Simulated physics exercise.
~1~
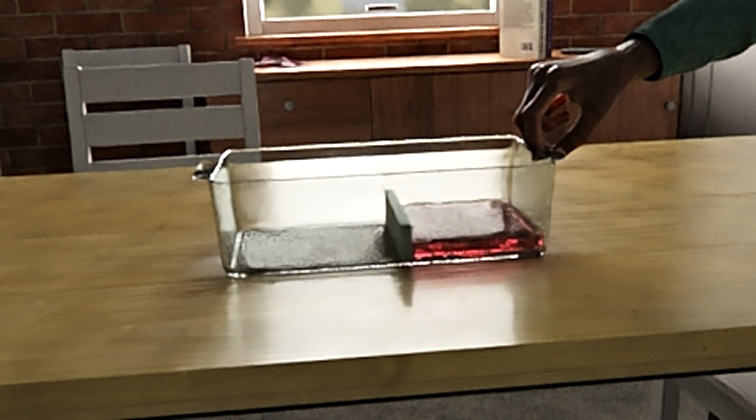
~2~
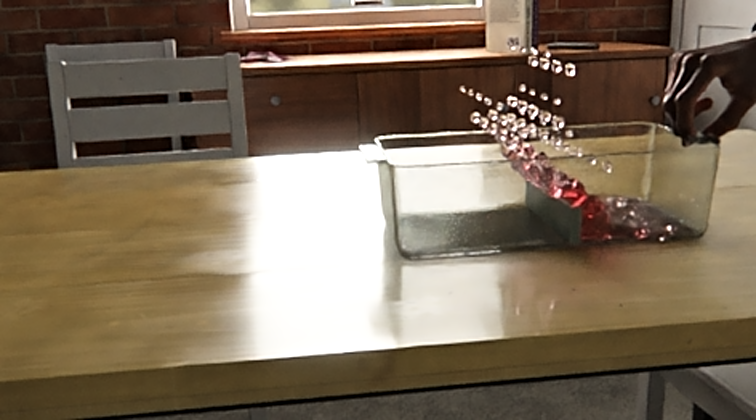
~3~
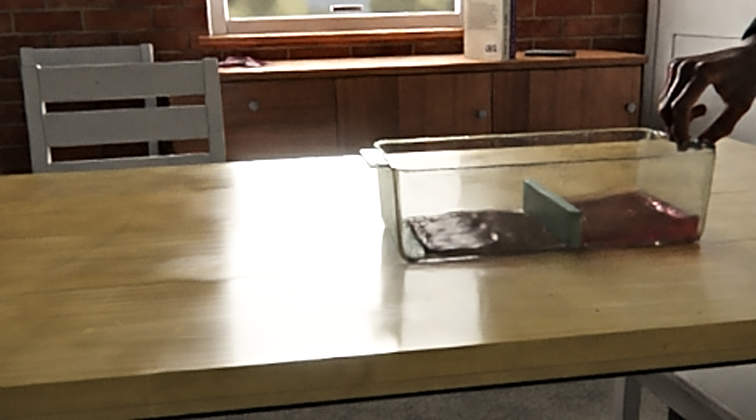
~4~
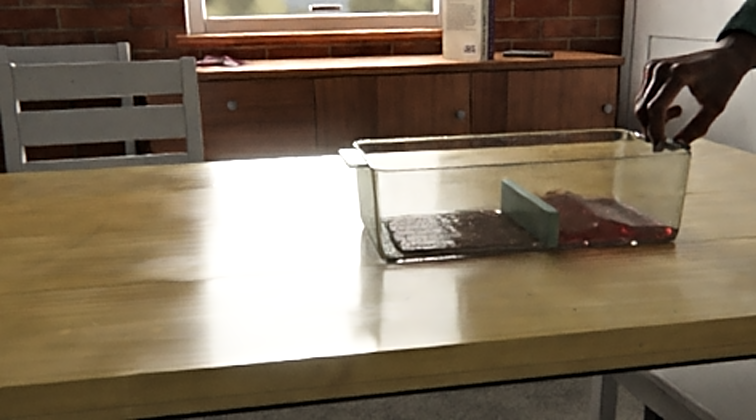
A dark-skinned hand in a green sleeve grips the right end of a clear oblong tub on a pale wooden table, seen from the side in a brick-walled room with a grey chair, a window and a wooden cabinet behind. A grey-green divider splits the tub, with red liquid on its right side. The hand pulls the tub to the right, and the liquid surges up over the divider, throwing droplets above the rim. Some spills into the left side and ripples there. Finally the liquid settles lower, with a shallow dark layer left of the divider and red liquid still on the right.
